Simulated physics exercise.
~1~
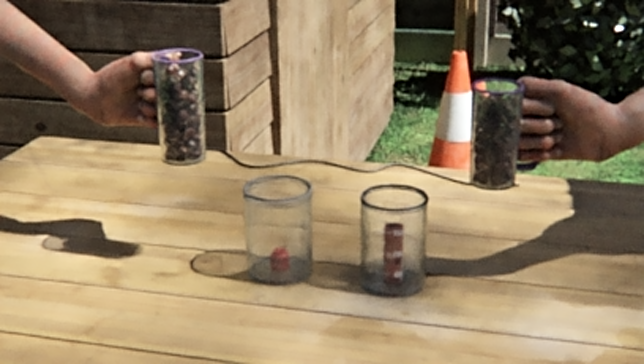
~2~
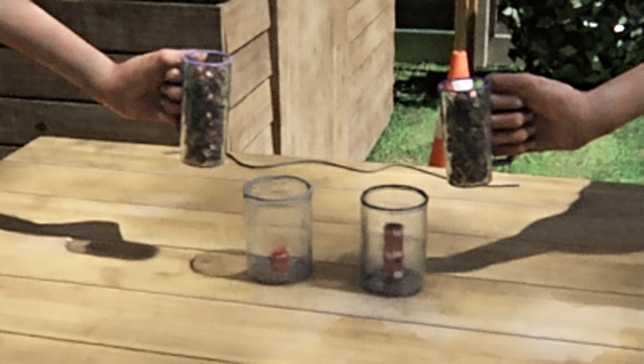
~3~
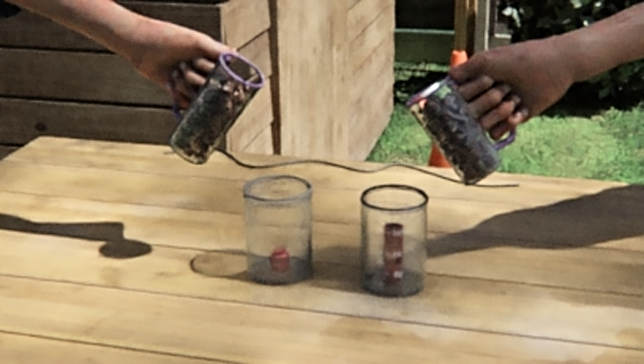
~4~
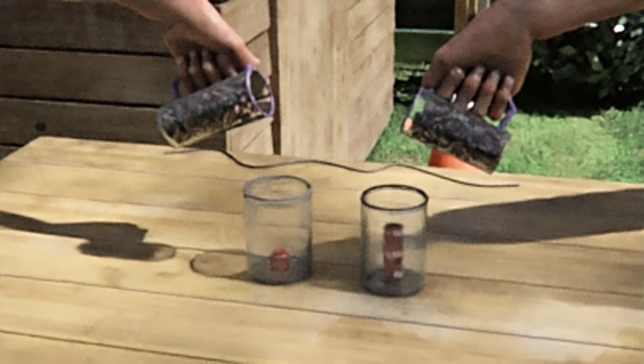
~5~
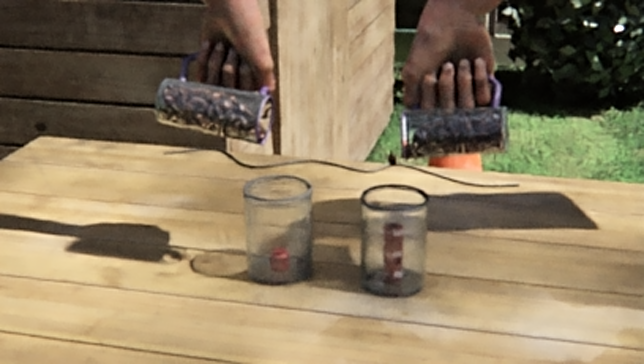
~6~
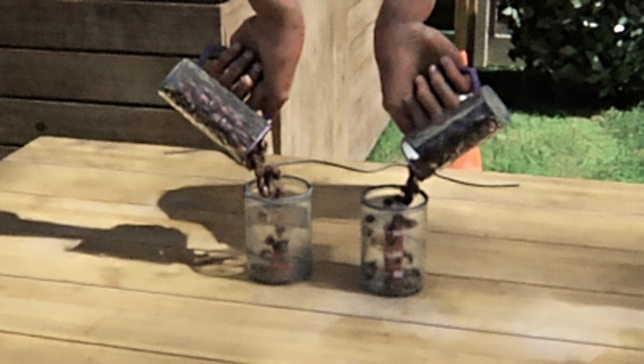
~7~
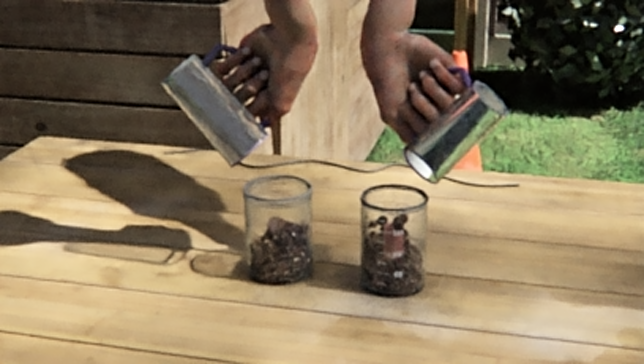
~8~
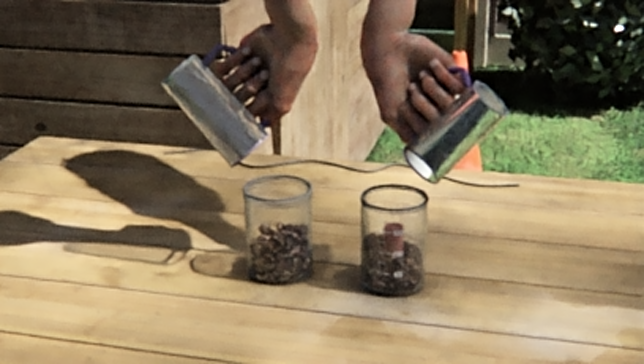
At first, two hands hold clear cups full of dark, mixed pieces above a wooden table, where two clear containers stand with a short red object in the left one and a taller one in the right. The hands bring the cups inward and tilt them until they lie on their sides. They then tip further, and the pieces pour down into both containers around the objects. Both cups empty and stay upturned in the hands. By the end, each container is about half full, with the left object buried and the top of the right one still showing.
